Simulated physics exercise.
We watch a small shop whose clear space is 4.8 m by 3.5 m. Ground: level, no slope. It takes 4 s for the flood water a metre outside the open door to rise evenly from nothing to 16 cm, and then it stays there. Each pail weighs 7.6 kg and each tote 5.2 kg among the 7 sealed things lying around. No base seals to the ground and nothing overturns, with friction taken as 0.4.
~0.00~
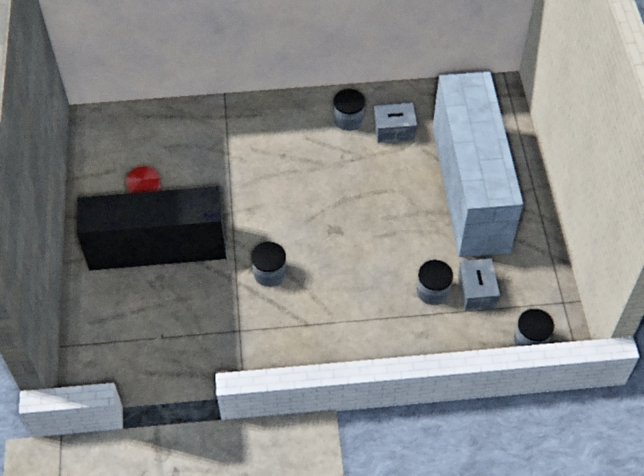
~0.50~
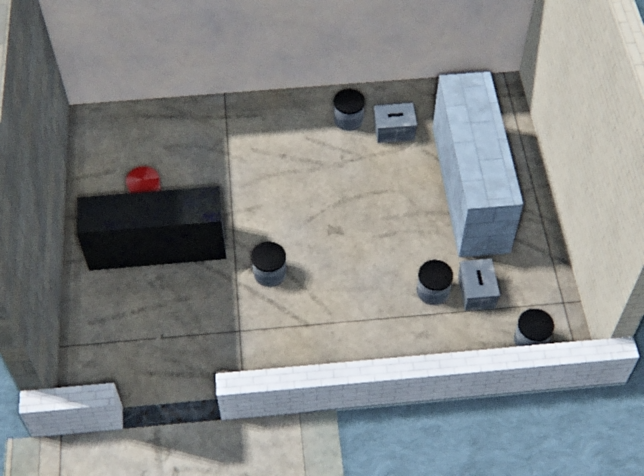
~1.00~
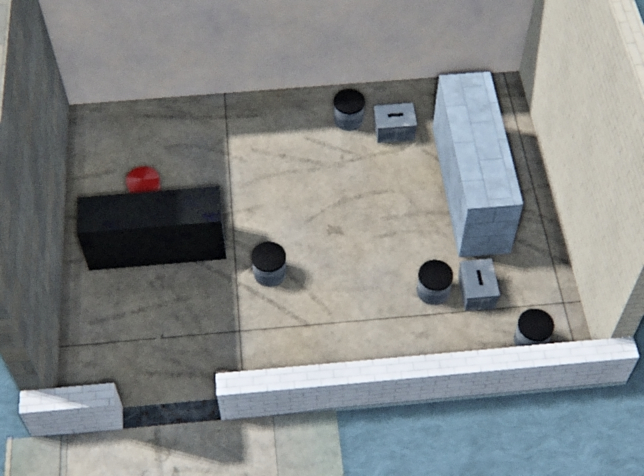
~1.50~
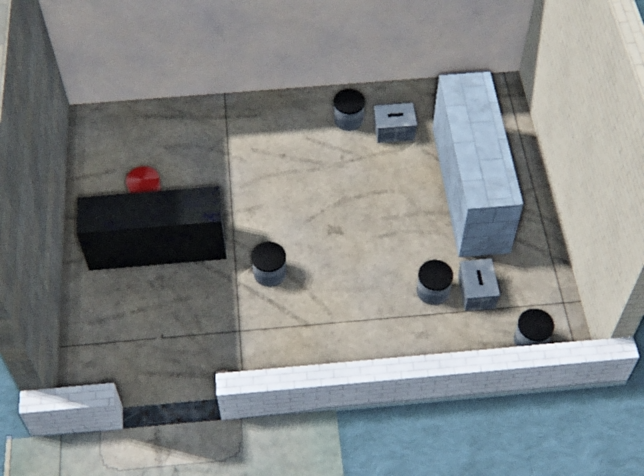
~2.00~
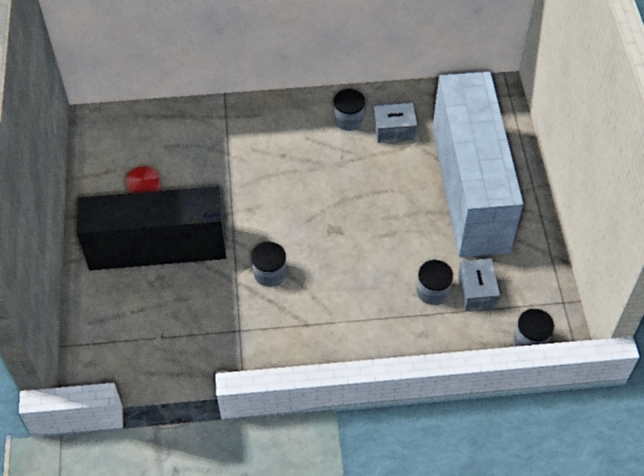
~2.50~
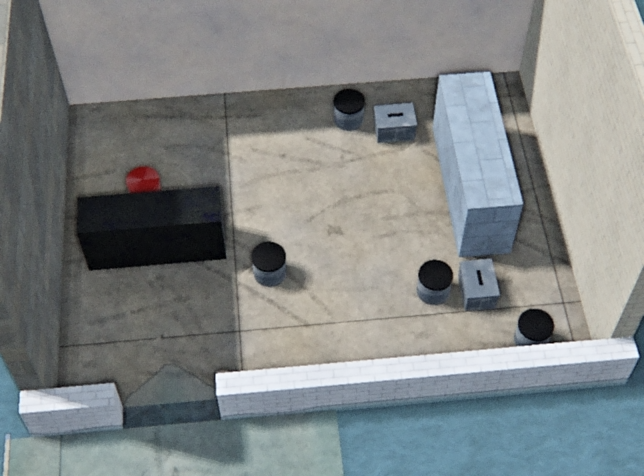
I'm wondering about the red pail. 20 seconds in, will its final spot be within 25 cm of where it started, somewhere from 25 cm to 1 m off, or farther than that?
It ends close to where it began.
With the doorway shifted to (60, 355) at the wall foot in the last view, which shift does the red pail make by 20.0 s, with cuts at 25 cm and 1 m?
With that change, the red pail keeps still.
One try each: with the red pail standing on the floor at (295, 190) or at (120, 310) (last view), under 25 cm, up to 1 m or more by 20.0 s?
Run 1 - in place; run 2 - short shift.
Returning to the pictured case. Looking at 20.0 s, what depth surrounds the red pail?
Depth: About 6 cm.
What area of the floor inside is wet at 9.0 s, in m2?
Somewhere around 13 m2, roughly.
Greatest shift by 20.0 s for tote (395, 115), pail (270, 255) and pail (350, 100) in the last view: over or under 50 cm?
First greater, then greater, then smaller.
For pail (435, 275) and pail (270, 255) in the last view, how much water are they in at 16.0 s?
Roughly 6 and 6 cm.
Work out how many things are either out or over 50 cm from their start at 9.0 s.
The number by then is 0.
After 4.0 s the red pail is near (143, 180), 0.0 m from its start, aground; 0 afloat.
After 9.0 s the red pail is near (143, 180), 0.0 m from its start, aground; 0 afloat.
After 16.0 s the red pail is near (143, 180), 0.0 m from its start, aground; 2 afloat.
After 20.0 s the red pail is near (143, 180), 0.0 m from its start, aground; 4 afloat.
